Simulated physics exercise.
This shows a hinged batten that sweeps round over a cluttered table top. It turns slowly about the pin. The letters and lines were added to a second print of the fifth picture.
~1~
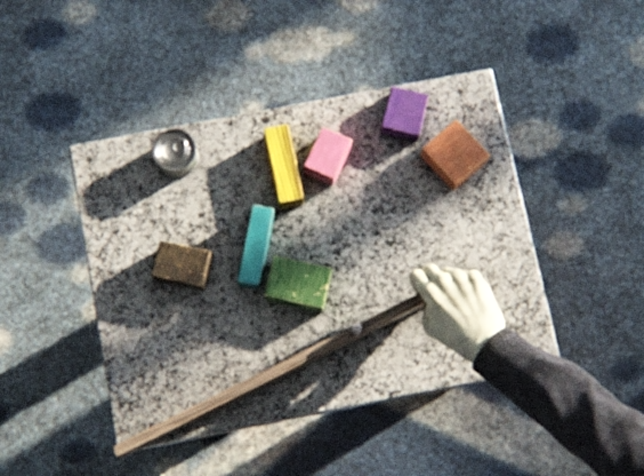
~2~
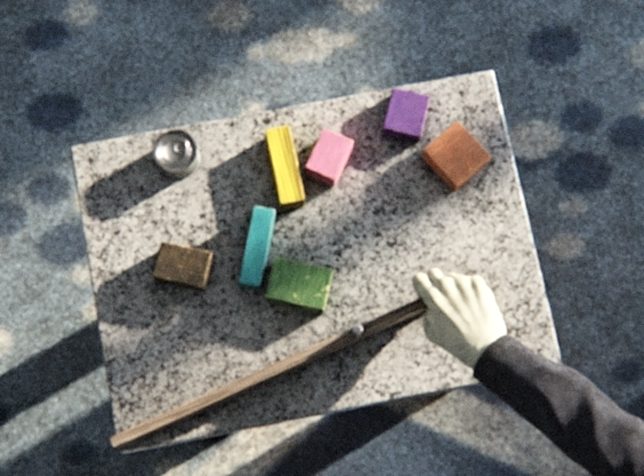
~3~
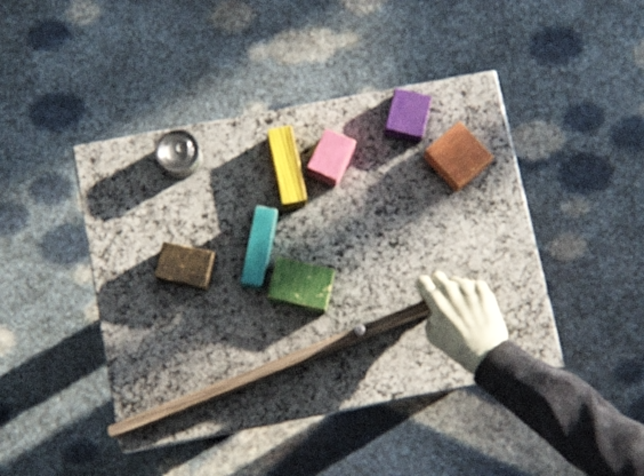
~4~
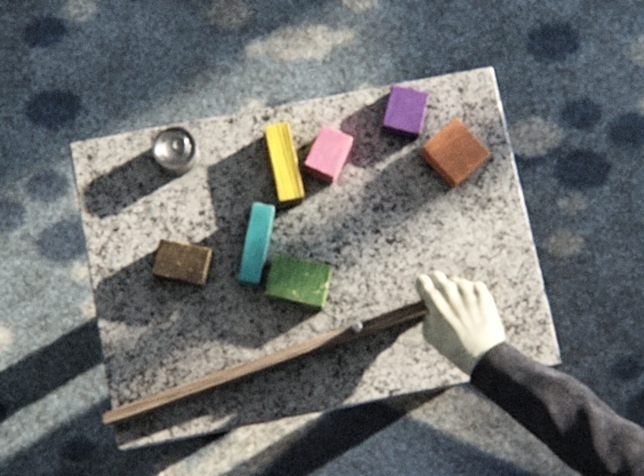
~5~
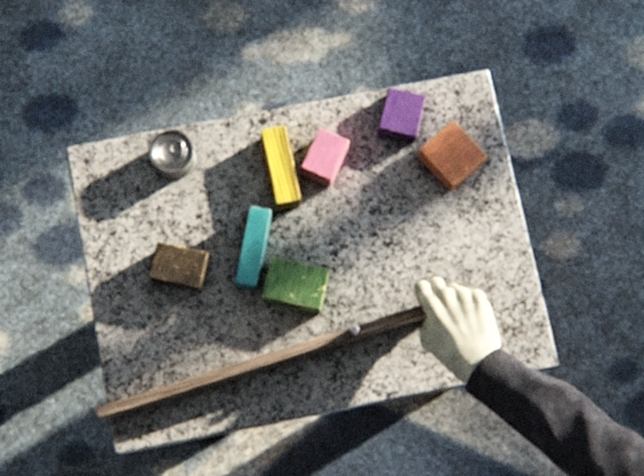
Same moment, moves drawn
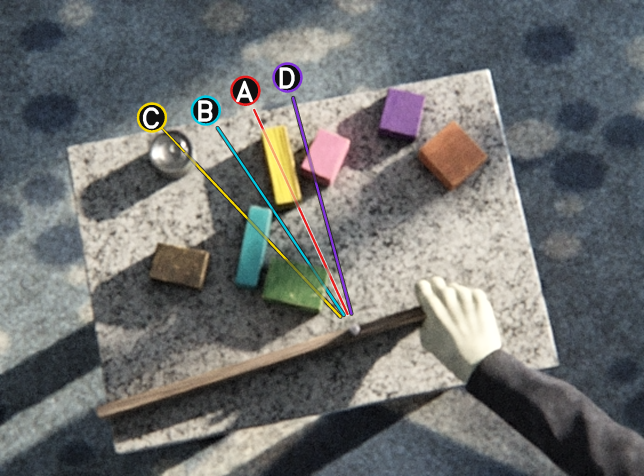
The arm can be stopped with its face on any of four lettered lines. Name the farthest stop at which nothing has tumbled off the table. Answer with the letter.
It can go as far as C.
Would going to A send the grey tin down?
Yes.
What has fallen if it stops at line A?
The grey tin.
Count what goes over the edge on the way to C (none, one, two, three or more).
The count is none.
On the marked copy, A at (300, 210); B at (280, 220); C at (261, 233); D at (321, 204).
With C. Early on, arm (217, 317); grey tin (173, 155); purple block (402, 115).
Further on, arm (234, 265); black block (204, 225); turquoise bar (262, 231).
At the end, arm (261, 233); grey tin (195, 129); black block (231, 172); nothing has fallen.
As for the rest, A drops the grey tin; B drops the grey tin; D drops the grey tin.
